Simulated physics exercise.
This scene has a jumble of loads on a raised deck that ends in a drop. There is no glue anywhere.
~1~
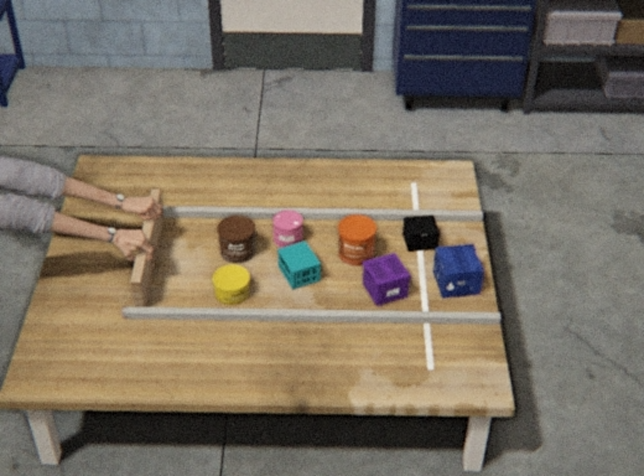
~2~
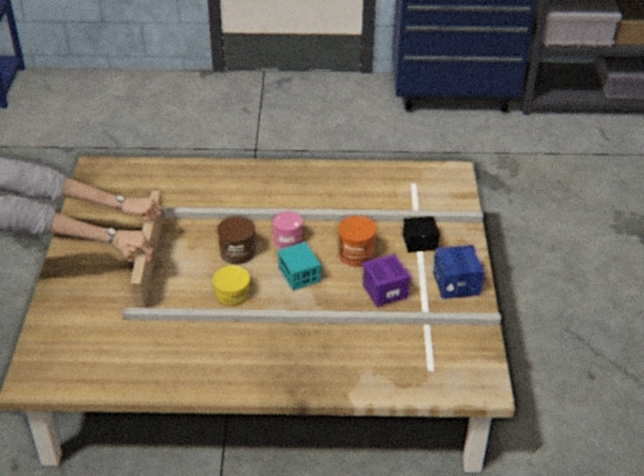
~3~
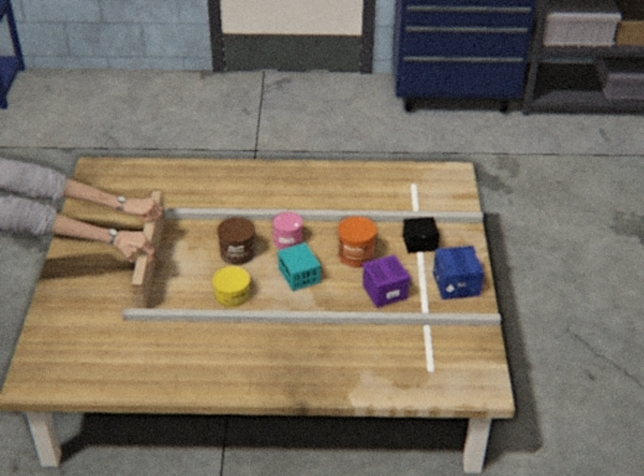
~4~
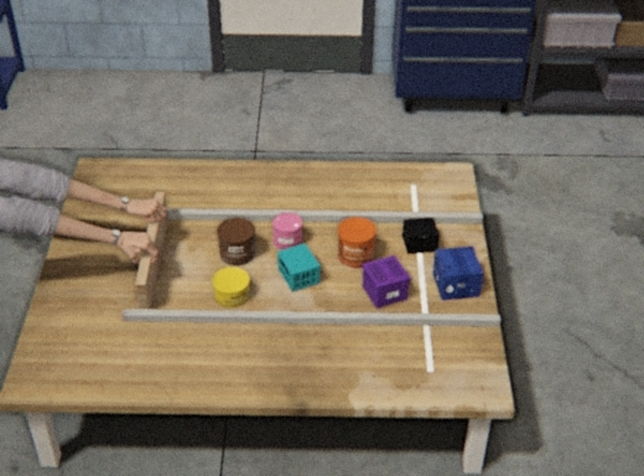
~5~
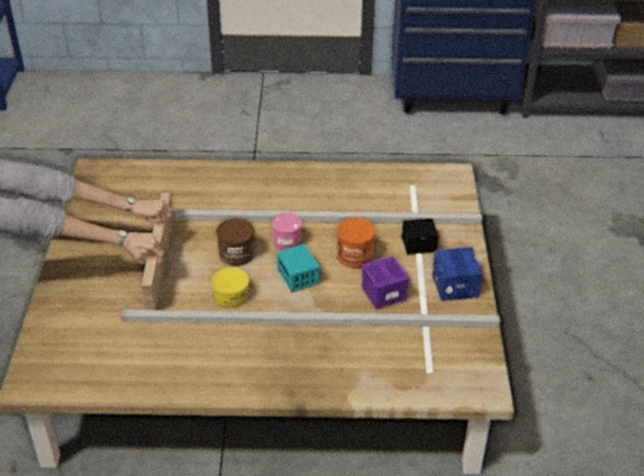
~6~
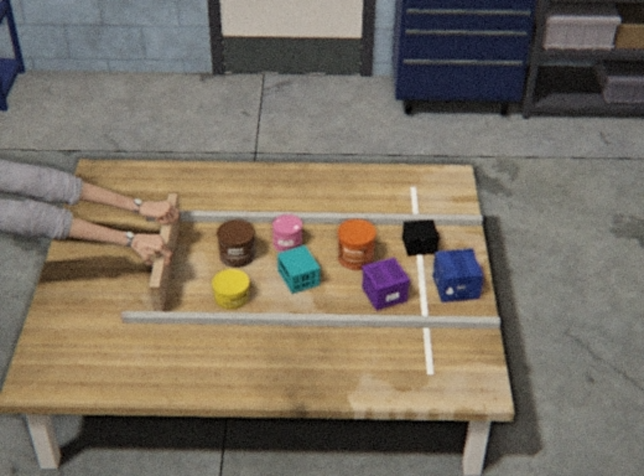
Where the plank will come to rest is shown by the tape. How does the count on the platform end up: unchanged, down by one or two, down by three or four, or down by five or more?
It ends down by one or two.
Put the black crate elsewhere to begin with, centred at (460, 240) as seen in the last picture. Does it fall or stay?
It goes off the edge.
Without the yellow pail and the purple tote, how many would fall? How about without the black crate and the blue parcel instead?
The first count is 0 and the second is 0.
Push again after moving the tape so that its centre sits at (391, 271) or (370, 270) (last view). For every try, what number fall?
Per try: 0; 0.
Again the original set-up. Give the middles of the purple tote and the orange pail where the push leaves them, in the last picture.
Approximately (485, 294) for one, approximately (477, 247) for the other.
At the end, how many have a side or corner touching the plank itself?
3 of them.
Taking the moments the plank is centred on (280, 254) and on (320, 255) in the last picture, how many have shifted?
The first number is 4, the next one 6.
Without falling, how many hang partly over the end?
2.
Soon after, none off yet; blue parcel at rest near (458, 276); black crate at rest near (420, 238); purple tote at rest near (385, 285).
Then, none off yet; blue parcel at rest near (458, 276); black crate at rest near (421, 238); purple tote moved a little near (396, 290).
At rest, the number that fall off is one or two; fallen, blue parcel.
